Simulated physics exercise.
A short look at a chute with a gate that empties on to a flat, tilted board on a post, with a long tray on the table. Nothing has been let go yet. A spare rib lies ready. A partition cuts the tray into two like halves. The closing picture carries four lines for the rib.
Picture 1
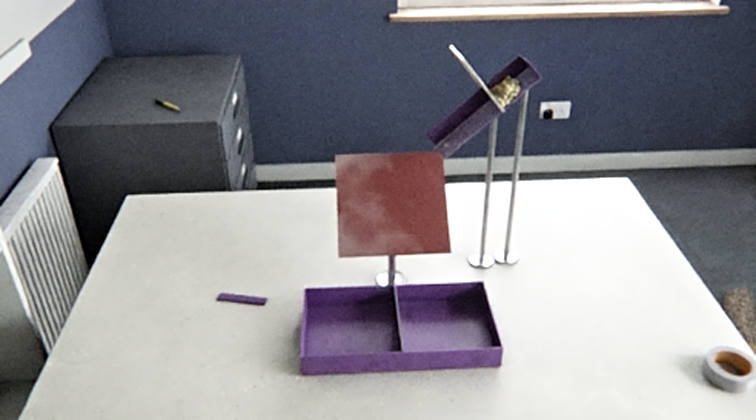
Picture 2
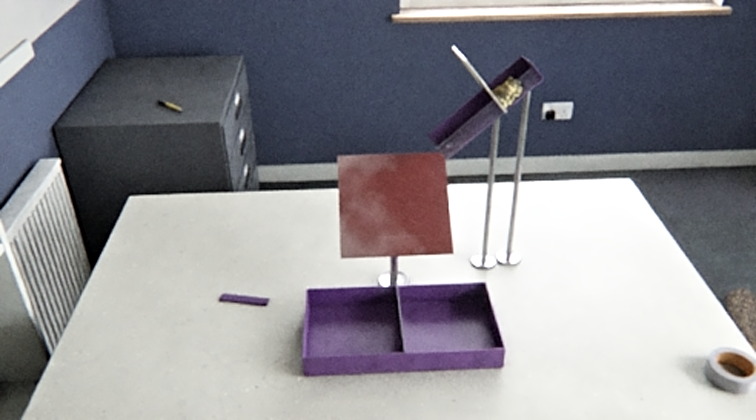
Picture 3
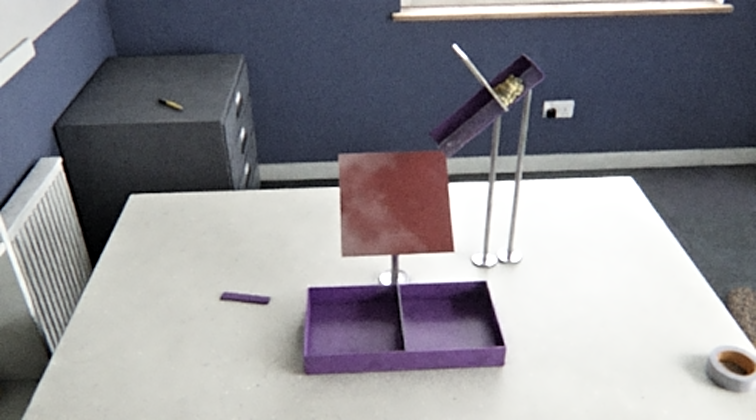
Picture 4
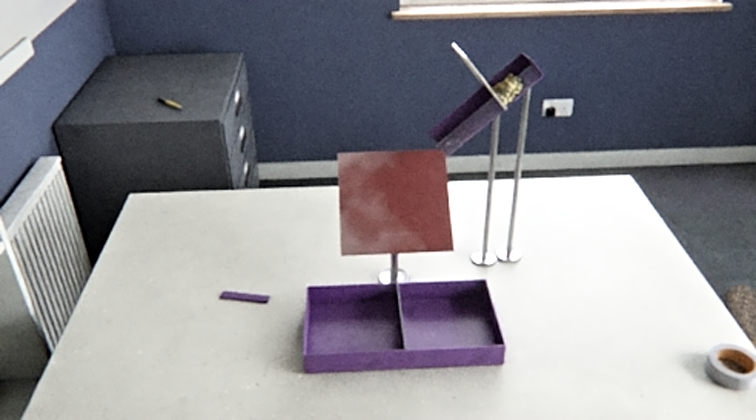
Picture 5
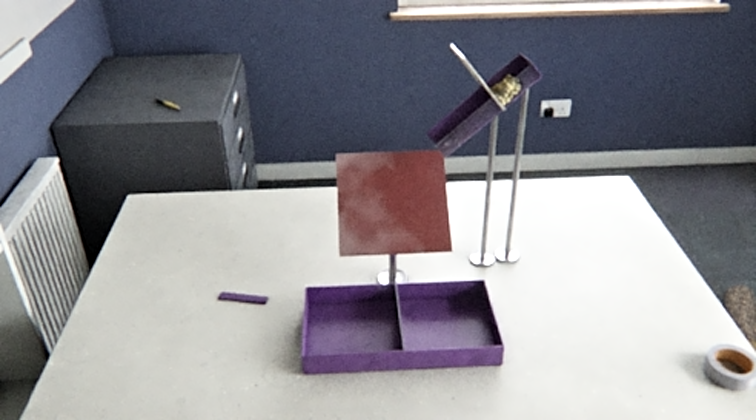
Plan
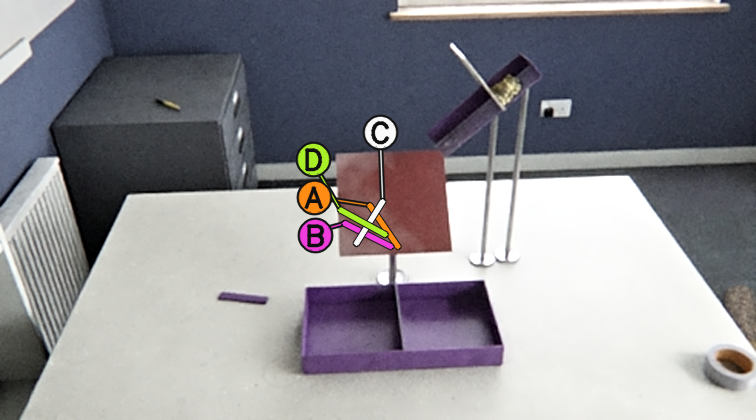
A divided purple tray sitting beneath a tilted reddish board on a pale table, a loaded purple chute behind, nothing moving.
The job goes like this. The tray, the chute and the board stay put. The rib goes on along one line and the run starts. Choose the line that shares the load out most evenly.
D beats the others.
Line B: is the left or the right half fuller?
The right half.
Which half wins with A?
More lands on the right.
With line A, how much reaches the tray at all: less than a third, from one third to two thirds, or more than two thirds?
More than two thirds.
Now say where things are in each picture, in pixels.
Load behind the gate near (504, 90), soya beans; lip of the chute near (440, 152), sloping fairly steeply, in the first frame.
Middle of the board near (394, 203), tilted fairly steeply; middle of its low edge near (397, 256); of its high edge near (391, 154), in the second frame.
Front corners of the tray near (304, 356) and (506, 347); front end of its middle wall near (406, 351), in the third frame.
Middle of the load near (507, 88); lip near (442, 150), in the fourth frame.
Middle of the load near (505, 89); lip near (441, 151), in the fifth frame.
On the marked copy, line A from (369, 205) to (397, 246); line B from (344, 223) to (390, 246); line C from (382, 201) to (356, 243); line D from (340, 209) to (385, 234).
Choosing A, of what is caught, only a few in the left half, all but a few in the right.
Choosing B, of what is caught, a small share in the left half, all but a few in the right.
Choosing C, of what is caught, the bulk in the left half, a small share in the right.
Choosing D, of what is caught, close to a third in the left half, close to two thirds in the right.
